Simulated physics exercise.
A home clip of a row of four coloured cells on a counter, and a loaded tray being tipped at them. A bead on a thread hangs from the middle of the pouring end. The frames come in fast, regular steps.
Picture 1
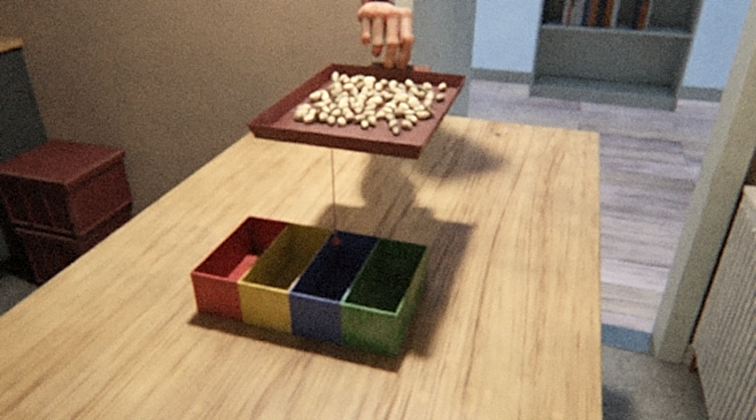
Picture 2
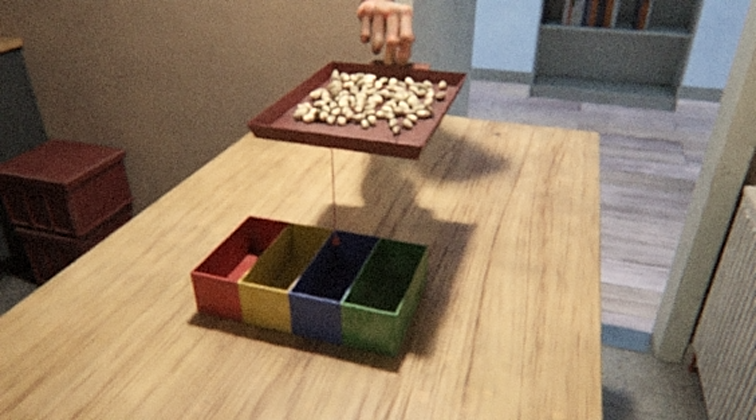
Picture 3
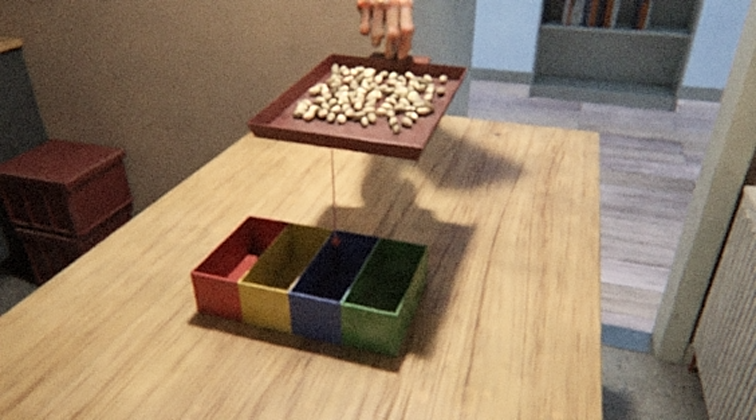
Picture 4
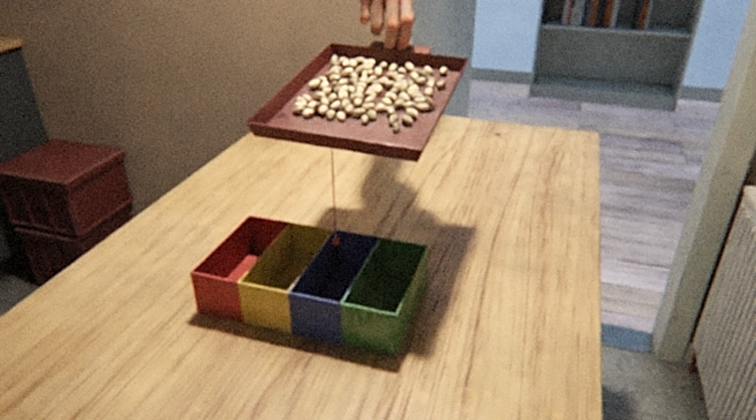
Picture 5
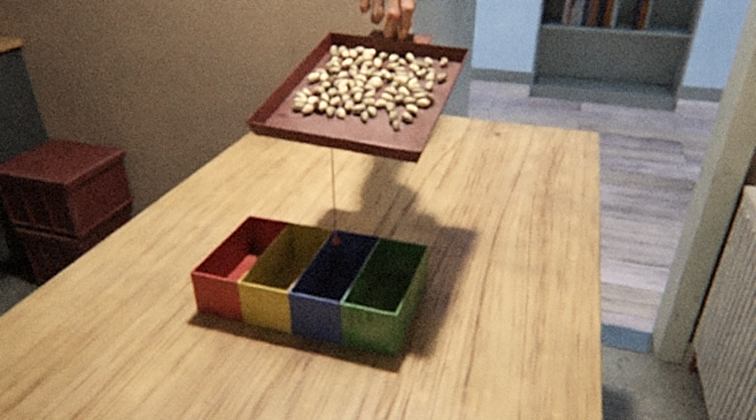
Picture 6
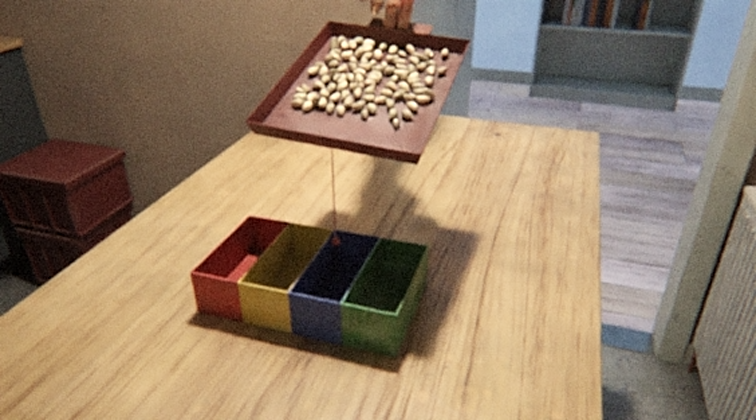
A hand raised the far side of a dark red tray of white beans, slowly tilting it toward the front above red, yellow, blue and green cells on a wooden counter, while the beans stayed on it.
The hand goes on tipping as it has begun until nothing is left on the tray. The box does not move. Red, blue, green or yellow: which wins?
The green cell gets the most.
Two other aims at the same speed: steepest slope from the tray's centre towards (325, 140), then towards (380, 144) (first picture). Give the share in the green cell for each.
First some 0, then 60 per cent.
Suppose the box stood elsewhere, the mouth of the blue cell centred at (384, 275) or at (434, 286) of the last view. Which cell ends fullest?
In turn: That blue cell; the yellow one.
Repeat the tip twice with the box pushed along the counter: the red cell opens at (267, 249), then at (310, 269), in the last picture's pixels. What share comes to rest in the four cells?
Roughly 90 per cent, and 90 per cent.
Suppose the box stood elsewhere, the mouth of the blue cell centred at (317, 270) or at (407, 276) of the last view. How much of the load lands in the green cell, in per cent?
Near 40 % and 0 %.
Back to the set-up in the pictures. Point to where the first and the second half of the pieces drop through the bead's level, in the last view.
Early half (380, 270), late half (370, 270).
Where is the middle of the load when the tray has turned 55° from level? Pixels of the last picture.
Close to (371, 131).
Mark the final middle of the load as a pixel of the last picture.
Close to (373, 323).
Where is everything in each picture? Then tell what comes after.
The first frame shows corners of the pouring end at (254, 122) and (418, 143), level; middle of the load at (361, 98), white beans; bead on its thread at (336, 242); red cell at (217, 293); yellow cell at (265, 304); blue cell at (316, 315); green cell at (369, 326).
The second frame shows corners of the pouring end at (253, 122) and (418, 143), level; middle of the load at (361, 97).
The third frame shows corners of the pouring end at (253, 121) and (418, 144), tipped barely, lowest at the right corner; middle of the load at (361, 92).
The fourth frame shows corners of the pouring end at (253, 121) and (418, 146), tipped a little, lowest at the right corner; middle of the load at (360, 86).
The fifth frame shows corners of the pouring end at (252, 120) and (418, 148), tipped a little, lowest at the right corner; middle of the load at (360, 79).
The sixth frame shows corners of the pouring end at (252, 119) and (418, 150), tipped a little, lowest at the right corner; middle of the load at (360, 73); red cell at (217, 293); yellow cell at (265, 304); blue cell at (316, 315); green cell at (369, 326).
Soon, tray tipped steeply; nearly all on the tray; a small part falling or outside the box.
A while on, tray tipped right over; most on the tray; a small part in the green cell; a stray few in the blue cell; a small part falling or outside the box.
Towards the end, tray tipped past a quarter turn; about half in the green cell; about a quarter in the blue cell; a small part in the yellow cell; about a quarter falling or outside the box.
Finally, tray tipped past a quarter turn; about half in the green cell; about a quarter in the blue cell; a small part in the yellow cell; none in the red cell; about a quarter outside the box.
